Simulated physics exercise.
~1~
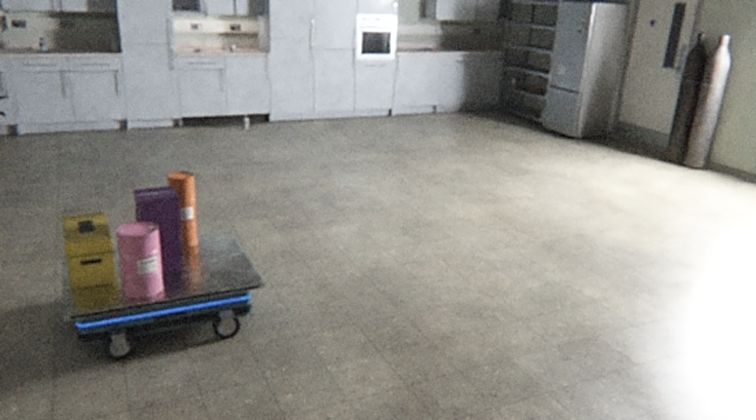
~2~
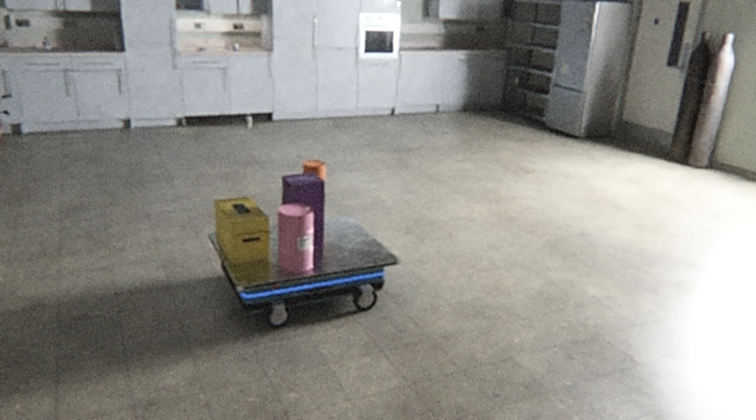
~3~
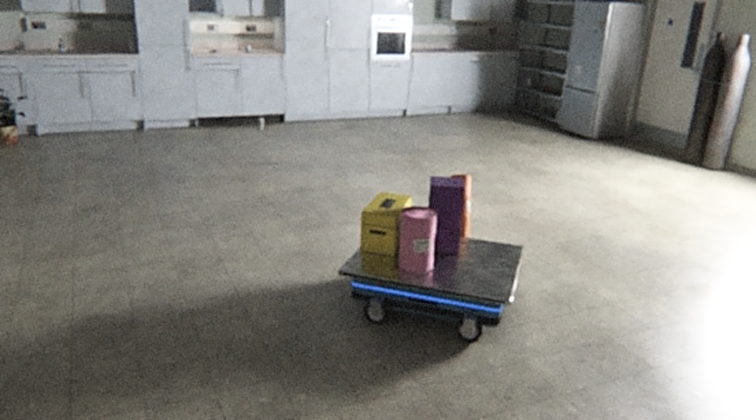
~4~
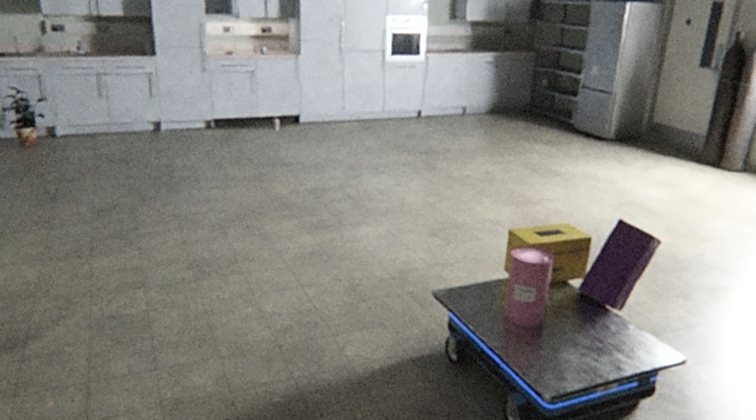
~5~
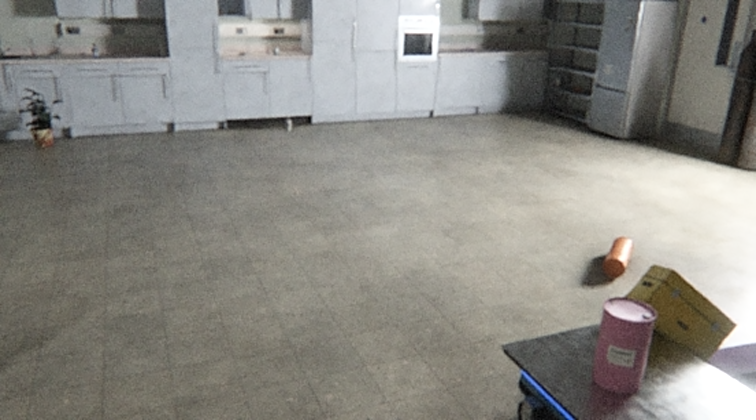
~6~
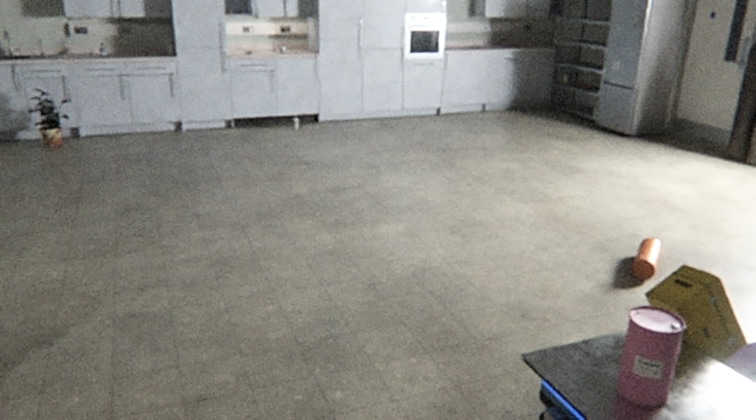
In a large room, a turning cart sheds three items while the pink canister stays upright.
